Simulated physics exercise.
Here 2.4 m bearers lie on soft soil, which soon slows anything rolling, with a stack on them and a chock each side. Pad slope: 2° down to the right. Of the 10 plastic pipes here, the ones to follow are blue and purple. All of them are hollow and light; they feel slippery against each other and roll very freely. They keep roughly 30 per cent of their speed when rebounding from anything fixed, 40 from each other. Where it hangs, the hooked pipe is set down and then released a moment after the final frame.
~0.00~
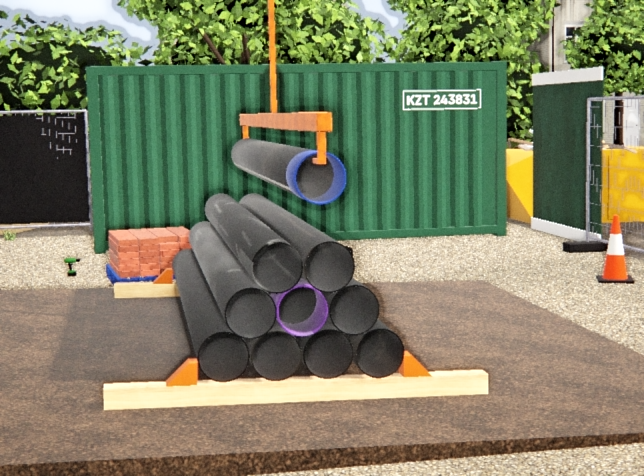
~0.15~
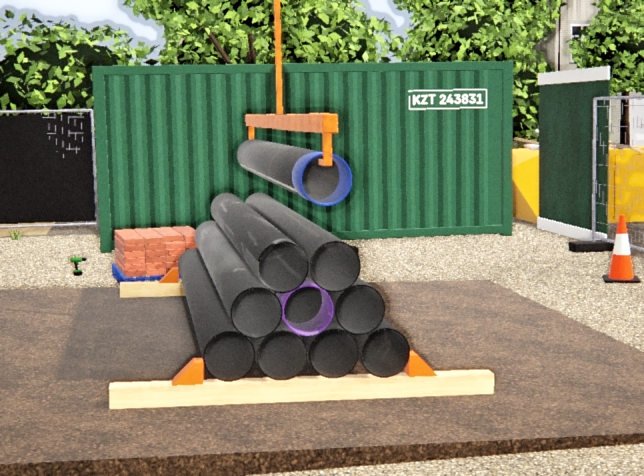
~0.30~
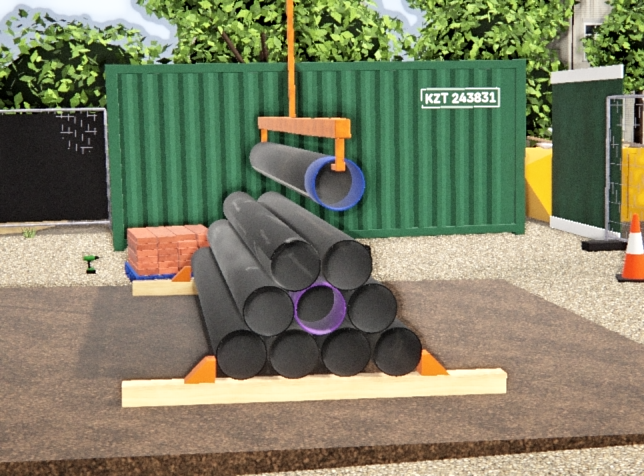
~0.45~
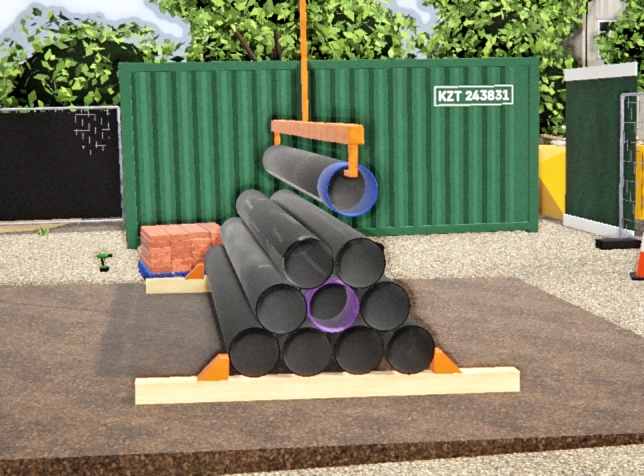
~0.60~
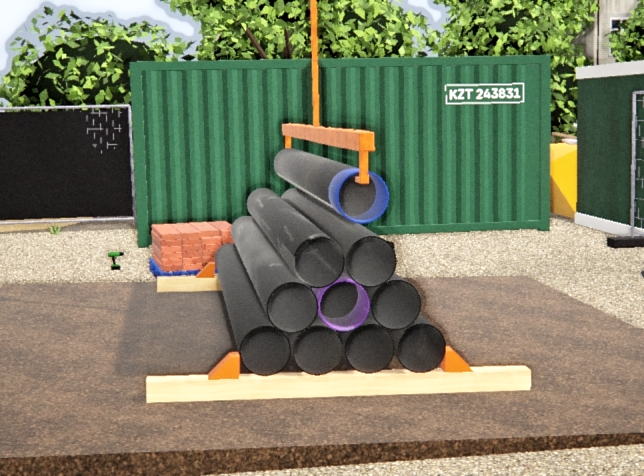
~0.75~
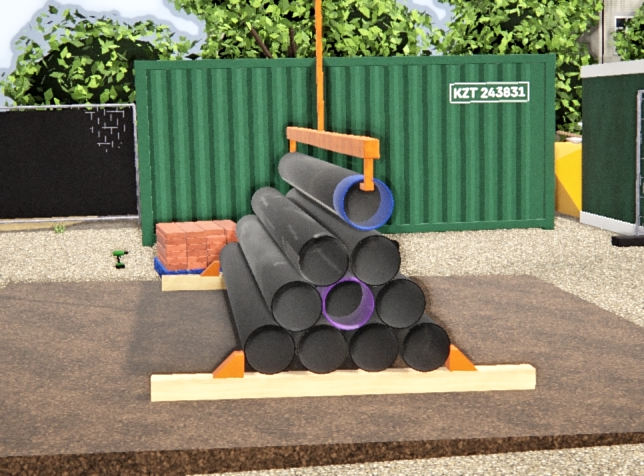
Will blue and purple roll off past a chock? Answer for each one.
Once settled, the blue one is kept back and the purple one is kept back.
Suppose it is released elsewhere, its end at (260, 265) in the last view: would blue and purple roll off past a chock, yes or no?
Result - blue affirmative, purple negative.
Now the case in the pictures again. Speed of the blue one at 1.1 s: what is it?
Its speed is roughly 0.3 m/s.
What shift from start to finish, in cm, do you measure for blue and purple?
Estimates - blue near 30, purple near 0.
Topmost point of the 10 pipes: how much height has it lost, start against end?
Roughly 25 cm.
By 1.1 s, blue is up on others, 60 cm inside the right chock, rolling left; purple is up on others, 65 cm inside the right chock; 0 past a chock so far.
By 1.4 s, blue is up on others, 60 cm inside the left chock; purple as before; 0 past a chock so far.
By 1.7 s, blue is up on others, 65 cm inside the right chock; purple as before; 0 past a chock so far.
Finally (2.1 s), blue is up on others, 65 cm inside the left chock; purple is up on others, 65 cm inside the right chock; 0 past a chock so far.
